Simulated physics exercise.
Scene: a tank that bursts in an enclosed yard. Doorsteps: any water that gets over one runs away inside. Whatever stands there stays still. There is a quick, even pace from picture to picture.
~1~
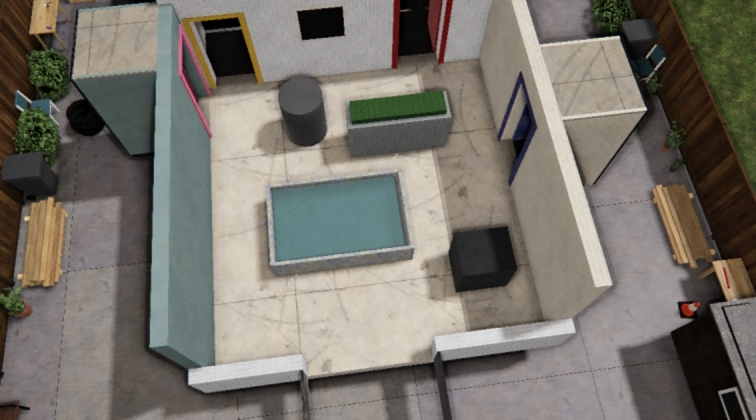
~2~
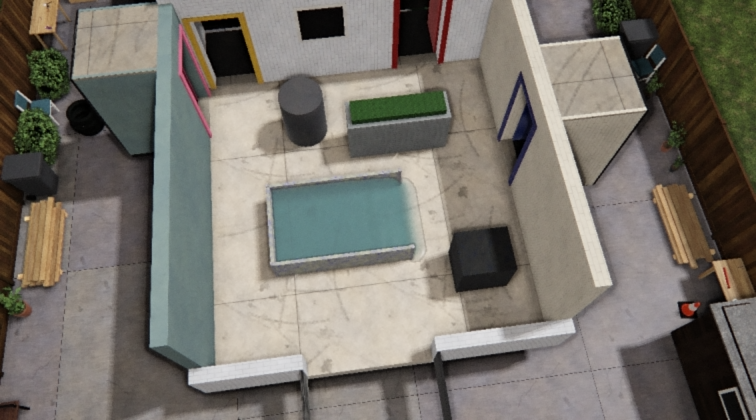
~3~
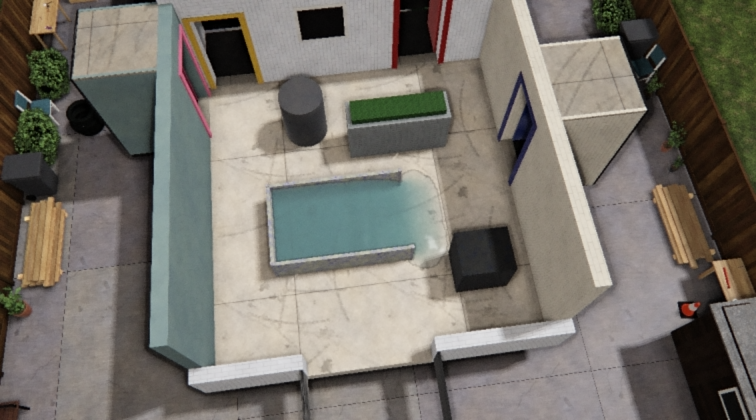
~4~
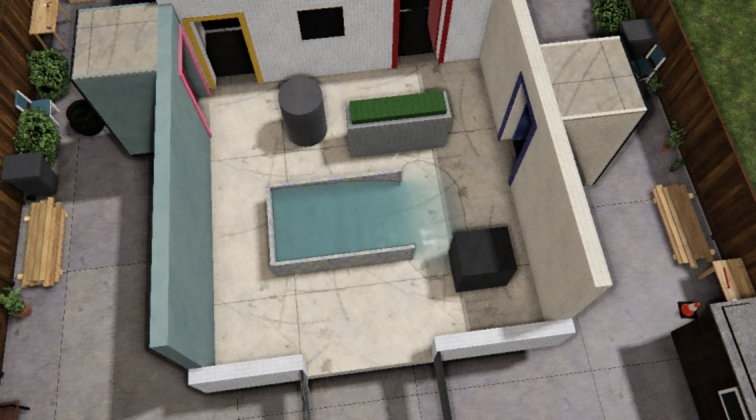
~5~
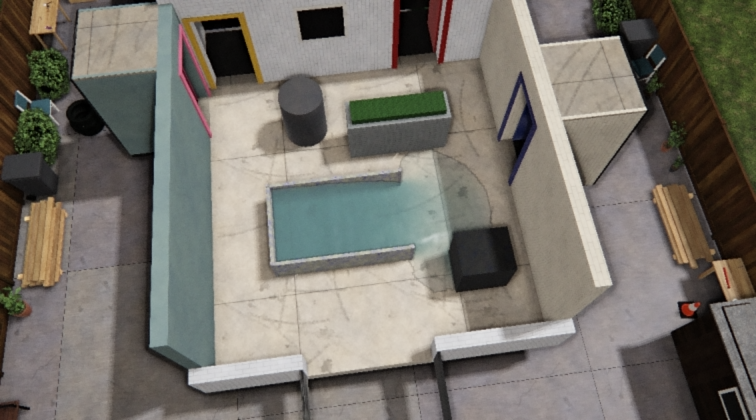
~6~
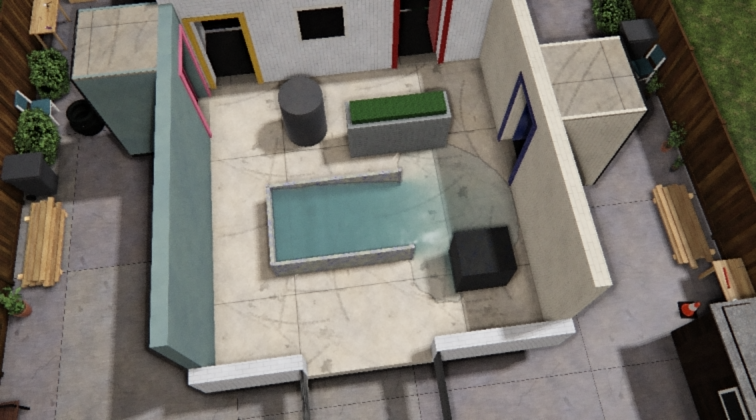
A tank of still water opens on its right side, and water spreads rightward across the yard floor.
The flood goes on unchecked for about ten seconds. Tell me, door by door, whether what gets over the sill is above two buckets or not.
In order: The red door will pass more than two buckets, the pink door will pass more than two buckets, the blue door will pass more than two buckets, the yellow door will pass two buckets at most.
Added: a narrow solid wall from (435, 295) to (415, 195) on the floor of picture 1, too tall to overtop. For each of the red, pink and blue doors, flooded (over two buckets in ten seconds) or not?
Door by door, the red door stays shy of it, the pink door stays shy of it and the blue door tops the mark.
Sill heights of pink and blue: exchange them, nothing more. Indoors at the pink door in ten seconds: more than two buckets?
Then pink stays within the limit.
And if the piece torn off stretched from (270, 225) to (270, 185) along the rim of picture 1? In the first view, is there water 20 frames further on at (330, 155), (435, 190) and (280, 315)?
Taking the points in order: Unwetted, unwetted and swamped.
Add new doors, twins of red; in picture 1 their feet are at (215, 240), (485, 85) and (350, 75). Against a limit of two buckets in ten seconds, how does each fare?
In order, the new doors go: Undershoots, overshoots, undershoots.
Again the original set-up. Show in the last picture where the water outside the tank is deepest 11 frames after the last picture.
At about (515, 229).
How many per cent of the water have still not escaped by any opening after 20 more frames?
I reckon around 92 in a hundred.
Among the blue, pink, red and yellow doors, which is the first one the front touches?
Answer: The one in blue.
A moment on, water covers 20 % of the floor; the red door not reached, the pink door not reached, the blue door under two buckets in, the yellow door not reached.
Next, water covers 30 % of the floor; the red door not reached, the pink door not reached, the blue door over two buckets in, the yellow door not reached.
Then, water covers 40 % of the floor; the red door under two buckets in, the pink door not reached, the blue door far over two buckets in, the yellow door not reached.
Later, water covers 80 % of the floor; the red door over two buckets in, the pink door wet at the sill, nothing in, the blue door far over two buckets in, the yellow door wet at the sill, nothing in.
In the end, water covers 95 % of the floor; the red door over two buckets in, the pink door over two buckets in, the blue door far over two buckets in, the yellow door under two buckets in.
